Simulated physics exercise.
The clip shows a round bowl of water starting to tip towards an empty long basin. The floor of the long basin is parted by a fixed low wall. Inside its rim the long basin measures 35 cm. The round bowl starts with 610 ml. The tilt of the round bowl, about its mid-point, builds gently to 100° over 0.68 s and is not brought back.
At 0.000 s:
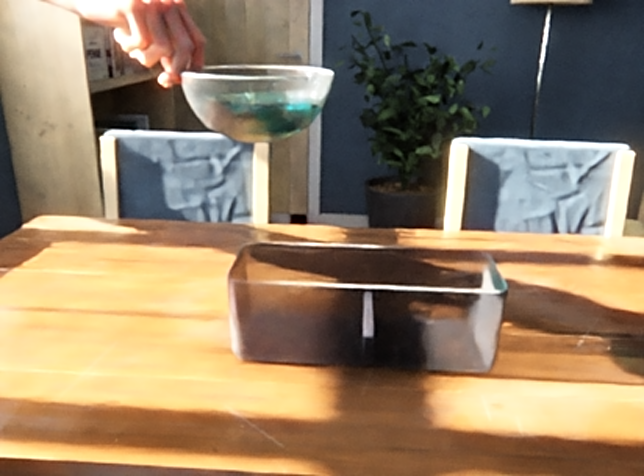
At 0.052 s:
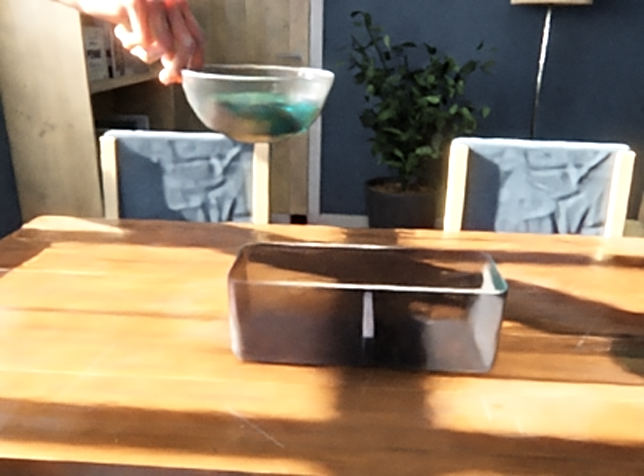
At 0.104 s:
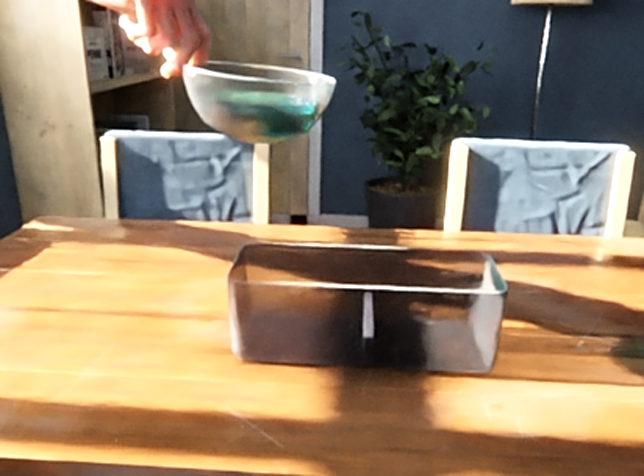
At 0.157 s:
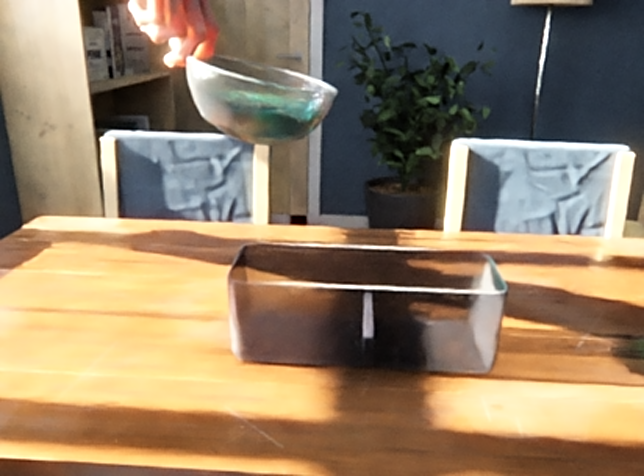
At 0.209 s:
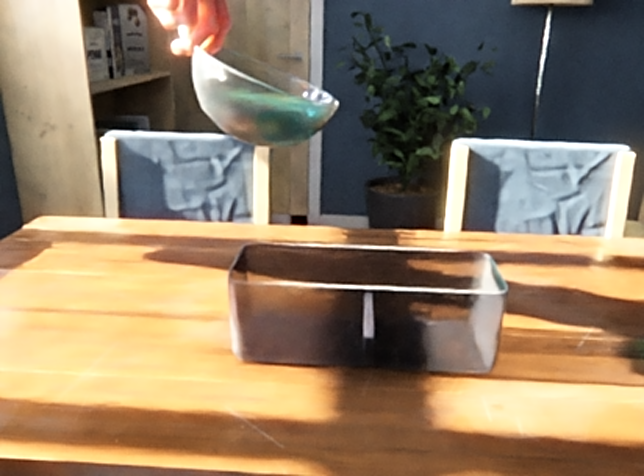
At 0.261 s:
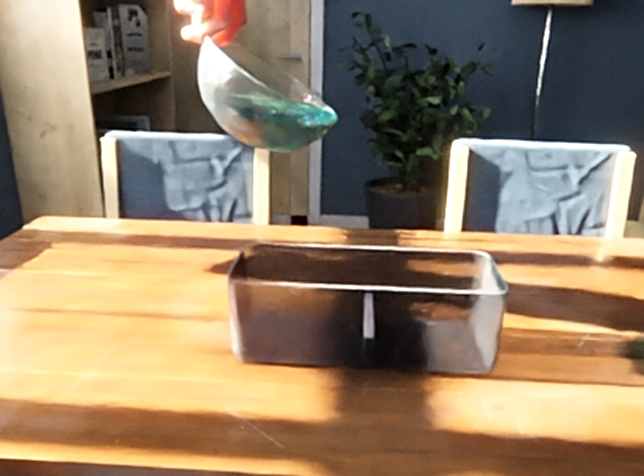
On a sunlit wooden table, with two chairs and a leafy plant behind, a long basin sits still while a hand holds a round glass bowl of blue-green water above it. The hand rises slightly and tilts the bowl to the right, gently at first, then more steeply, the water gathering towards the lowered right side.
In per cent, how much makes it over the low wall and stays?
About 46 per cent.
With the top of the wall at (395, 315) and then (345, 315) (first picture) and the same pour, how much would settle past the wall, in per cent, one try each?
First 10, then 70 per cent.
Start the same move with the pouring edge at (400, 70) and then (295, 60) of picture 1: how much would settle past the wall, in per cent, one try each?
First 80, then 10 per cent.
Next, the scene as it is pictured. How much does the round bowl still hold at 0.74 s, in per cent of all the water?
About 0 per cent.
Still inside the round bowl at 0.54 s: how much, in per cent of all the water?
Near 16 in a hundred.
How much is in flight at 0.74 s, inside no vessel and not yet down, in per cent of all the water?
Near 6 in a hundred.
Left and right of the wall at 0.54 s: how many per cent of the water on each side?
Some 4 per cent left and 18 right.
After 0.54 s the tilt is 89° and 15 per cent is still to pour, 4 is left of the wall and 17 right of it.
After 0.74 s the tilt is 100° and 0 per cent is still to pour, 46 is left of the wall and 47 right of it.
After 0.95 s the tilt is 100° and 0 per cent is still to pour, 52 is left of the wall and 45 right of it.
After 1.18 s the tilt is 100° and 0 per cent is still to pour, 52 is left of the wall and 45 right of it.
In the end 52 per cent lies left of the wall, 46 right of it and 2 outside.
